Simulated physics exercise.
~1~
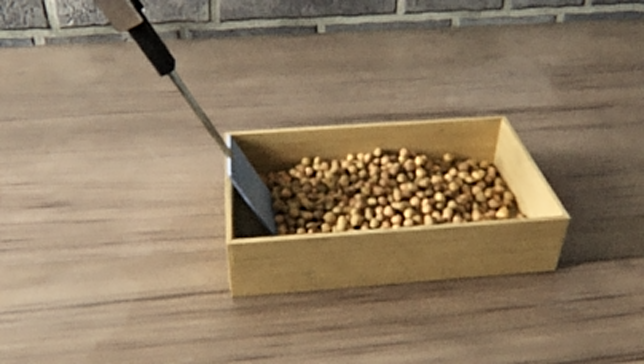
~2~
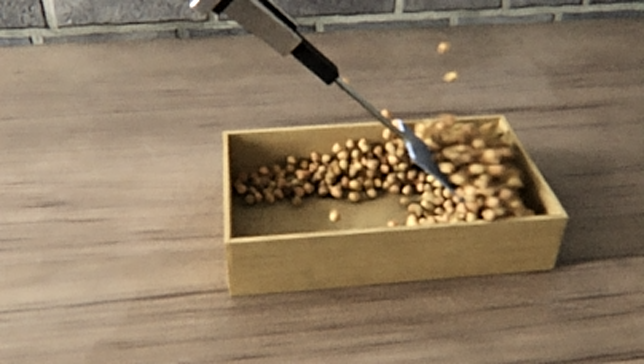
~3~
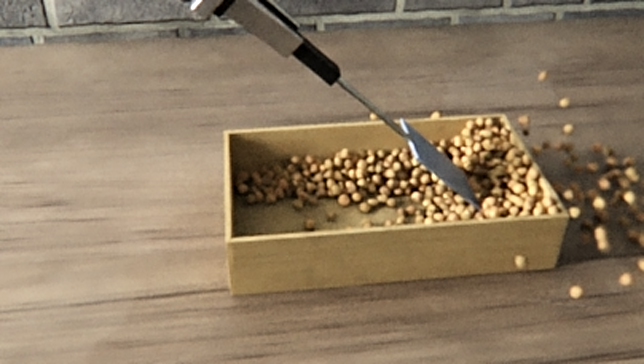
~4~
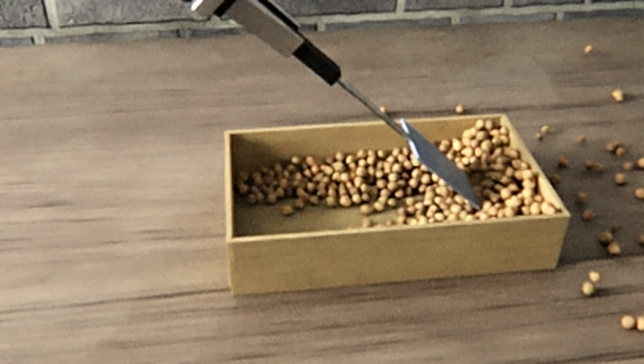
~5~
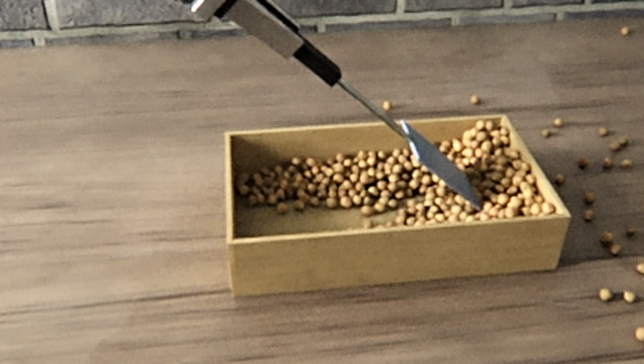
In this clip, a robot arm's paddle sweeps rightward through dried chickpeas in a shallow wooden box, piling them toward the right end and flinging some over the edge, then stops in the heap while the spilled ones scatter across the table.
